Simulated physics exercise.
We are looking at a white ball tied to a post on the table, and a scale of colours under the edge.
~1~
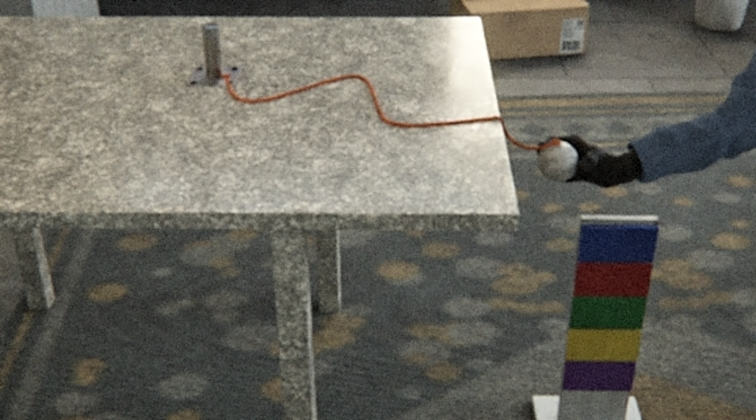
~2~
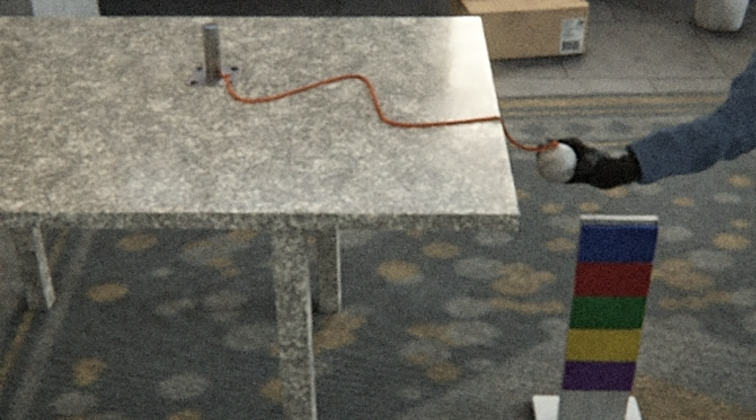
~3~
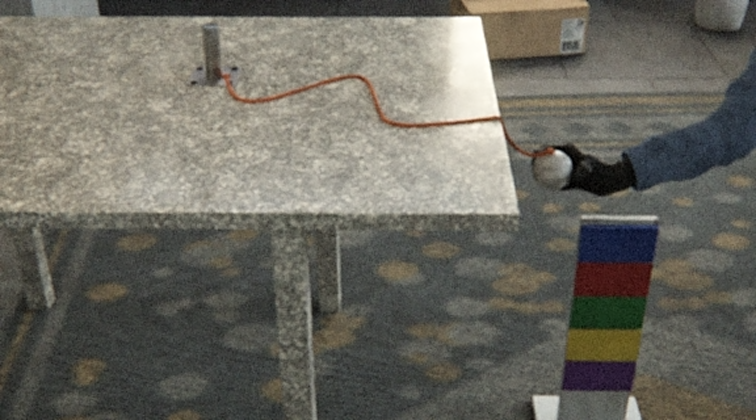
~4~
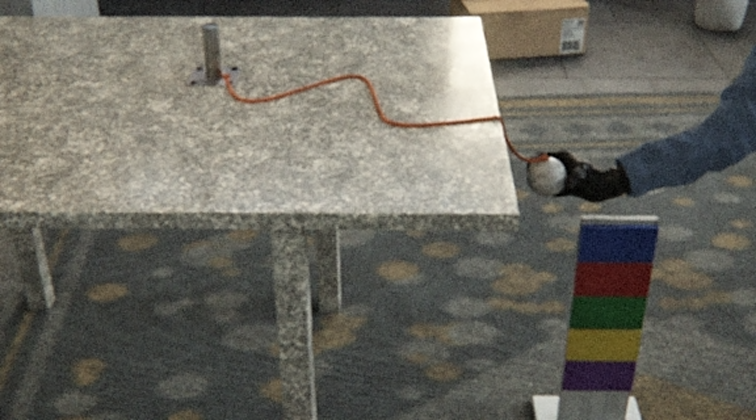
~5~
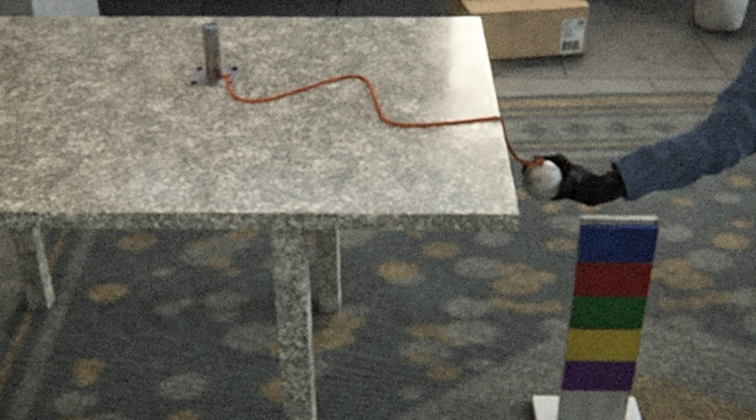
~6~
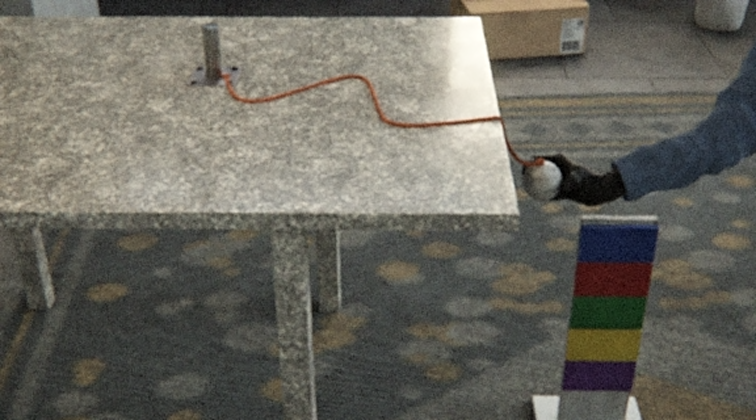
A white ball tied to an orange cord moves slightly down and left in a gloved hand.
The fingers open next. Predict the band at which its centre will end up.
I predict the green band.
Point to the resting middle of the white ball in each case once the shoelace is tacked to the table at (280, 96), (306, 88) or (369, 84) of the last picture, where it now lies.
Expect roughly (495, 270) for the first, (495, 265) for the second and (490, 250) for the third.
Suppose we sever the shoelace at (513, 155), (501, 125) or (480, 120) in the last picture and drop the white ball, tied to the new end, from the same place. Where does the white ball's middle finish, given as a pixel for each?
One spot per try: (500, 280), (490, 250), and (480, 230).
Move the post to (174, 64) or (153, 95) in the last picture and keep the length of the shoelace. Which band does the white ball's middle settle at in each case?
First try: Red; second try: Red.
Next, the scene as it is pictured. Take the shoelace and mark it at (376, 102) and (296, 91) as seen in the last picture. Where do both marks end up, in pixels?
Around (478, 104); the other one around (341, 89).
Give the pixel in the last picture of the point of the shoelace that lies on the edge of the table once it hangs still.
About (379, 111).
Early on, ball near (486, 281); level with red.
Midway, ball near (486, 295); level with green.
Finally, ball near (491, 303); level with green. The shoelace holds its middle at green.
